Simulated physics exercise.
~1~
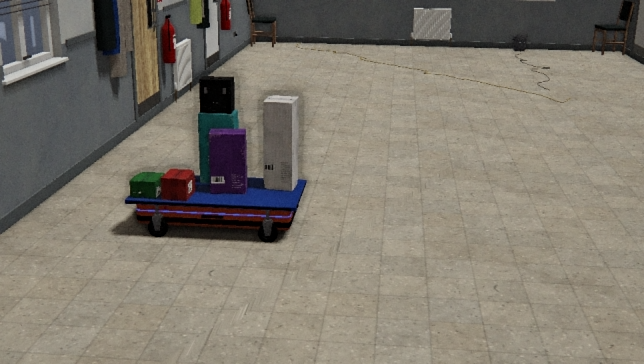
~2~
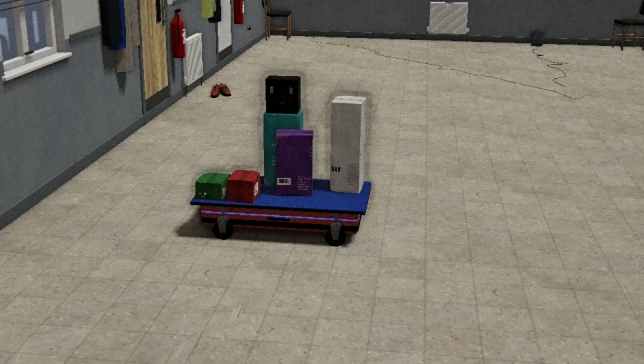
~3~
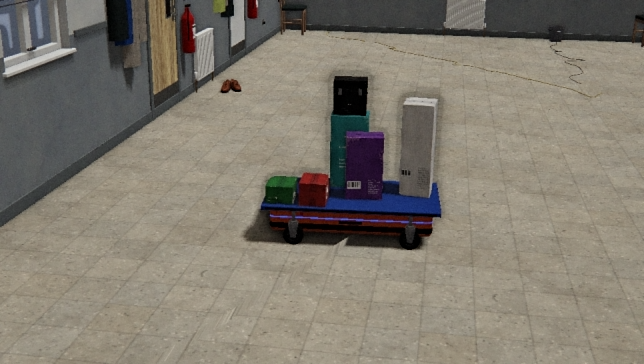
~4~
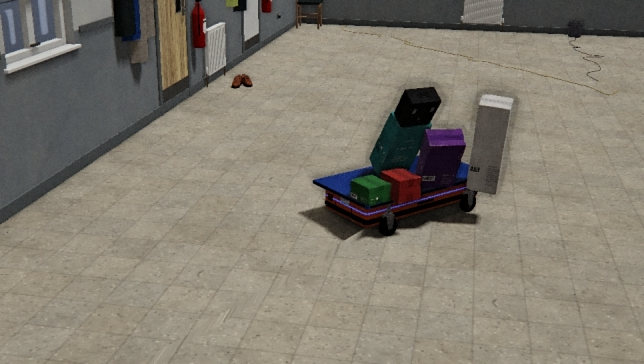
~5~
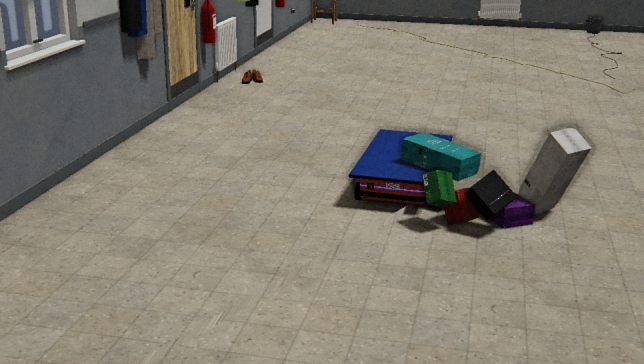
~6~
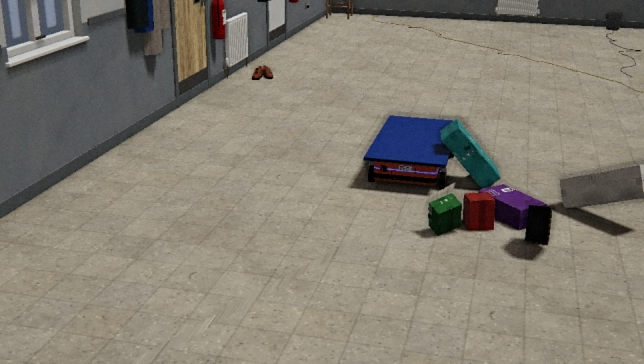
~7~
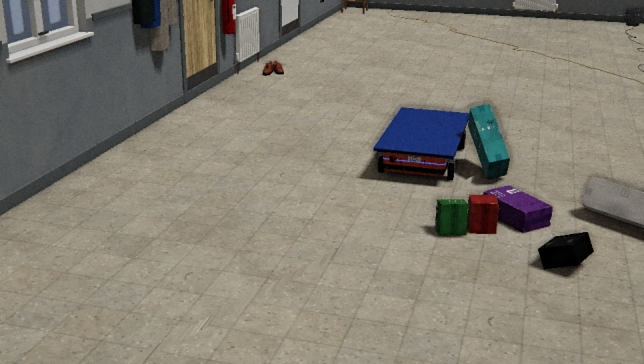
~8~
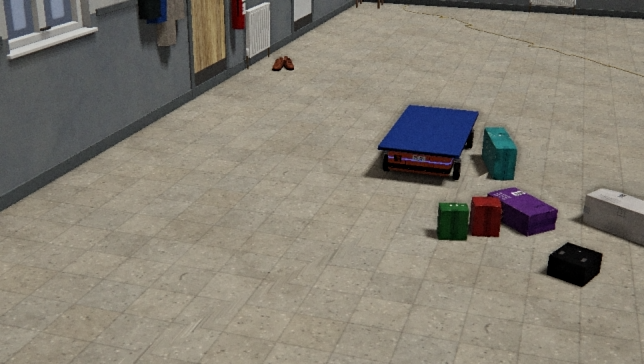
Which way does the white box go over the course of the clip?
The white box moves to the right, first riding upright on the cart and then toppling off onto the floor on that side.
A flat blue cart carrying boxes and parcels rolls right across a tiled floor, then swings away from the viewer, and its whole load topples off the right side. The cart ends standing empty, with all six items scattered on the floor beside it.
